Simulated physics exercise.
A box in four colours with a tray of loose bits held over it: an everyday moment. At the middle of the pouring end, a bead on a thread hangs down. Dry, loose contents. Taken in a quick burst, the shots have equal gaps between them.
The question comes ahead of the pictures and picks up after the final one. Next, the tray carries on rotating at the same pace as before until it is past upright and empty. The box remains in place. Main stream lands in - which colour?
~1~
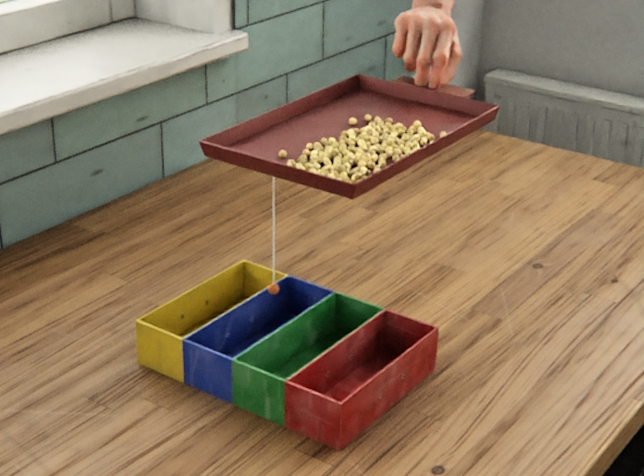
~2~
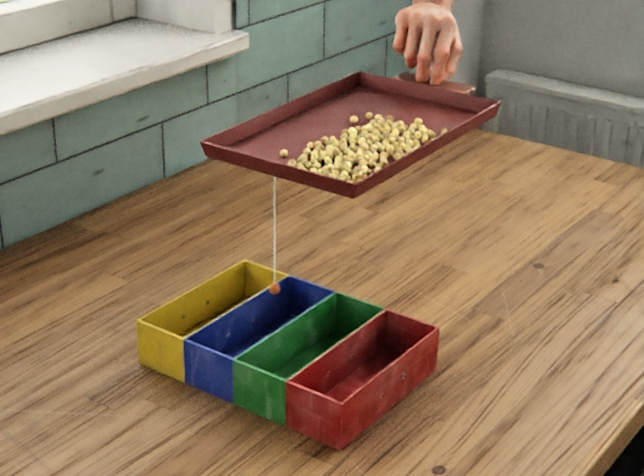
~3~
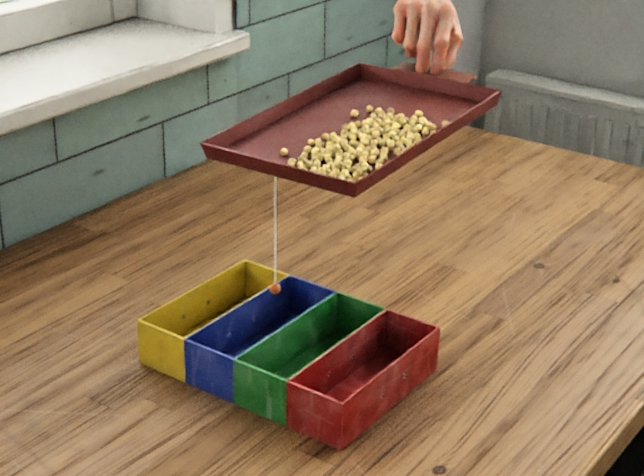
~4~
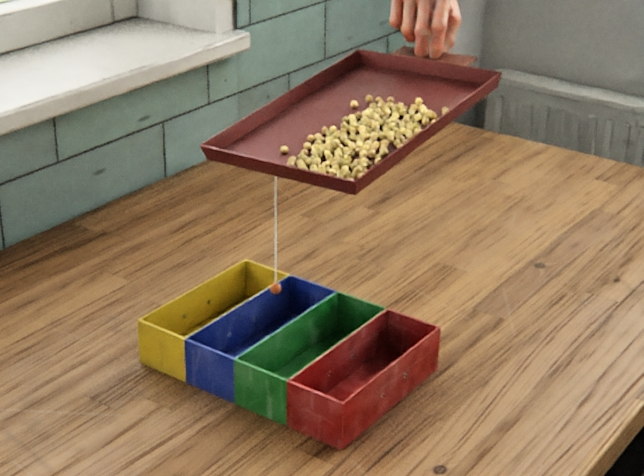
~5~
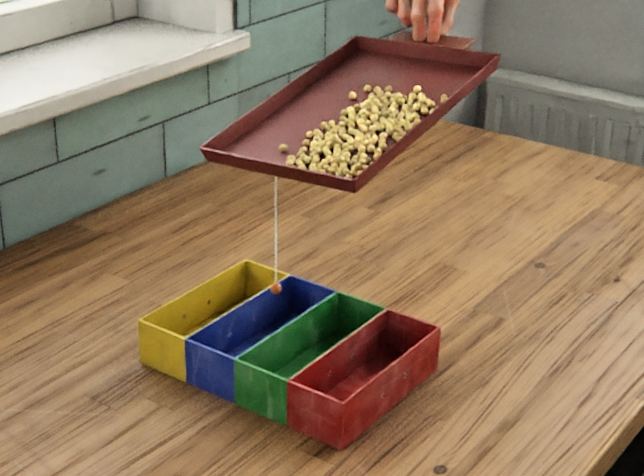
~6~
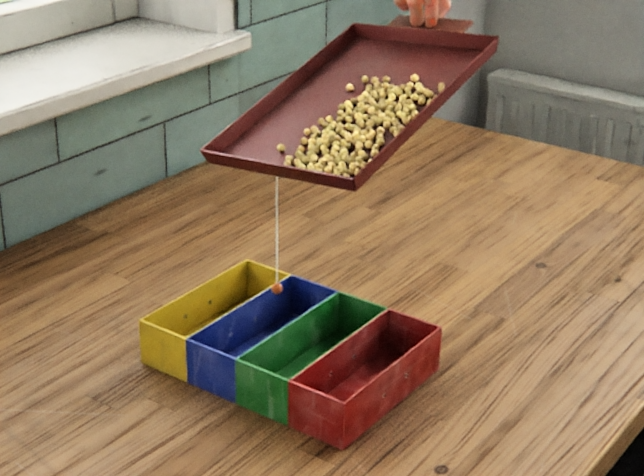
Yellow cell.
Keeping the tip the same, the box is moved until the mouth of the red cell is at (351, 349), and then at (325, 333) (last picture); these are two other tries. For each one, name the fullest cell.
Try 1 - the yellow cell; try 2 - the blue cell.
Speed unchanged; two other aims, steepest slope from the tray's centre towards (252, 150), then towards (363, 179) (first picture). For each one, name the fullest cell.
Try 1 - that yellow cell; try 2 - green.
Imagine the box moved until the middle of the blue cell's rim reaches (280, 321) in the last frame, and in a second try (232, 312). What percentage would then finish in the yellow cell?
It comes to roughly 40 per cent in one try and roughly 60 per cent in the next.
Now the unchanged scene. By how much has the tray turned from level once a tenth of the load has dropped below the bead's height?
Close to 95° of tilt at that moment.
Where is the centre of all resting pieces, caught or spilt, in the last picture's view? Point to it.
(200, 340).
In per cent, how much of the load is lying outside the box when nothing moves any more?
Roughly 30 percent.
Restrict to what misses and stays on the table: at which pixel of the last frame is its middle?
It's centred close to pixel (134, 334).
Shortly afterwards, tray tipped steeply; all but a few on the tray; a little falling or outside the box.
Next, tray tipped right over; the bulk on the tray; only a few in the yellow cell; only a few in the blue cell; near a quarter falling or outside the box.
Some moments later, tray tipped past a quarter turn; near half in the yellow cell; near a quarter in the blue cell; only a few in the green cell; only a few in the red cell; near a quarter falling or outside the box.
In the end, tray tipped past a quarter turn; near half in the yellow cell; near a quarter in the blue cell; only a few in the green cell; only a few in the red cell; near a quarter outside the box.
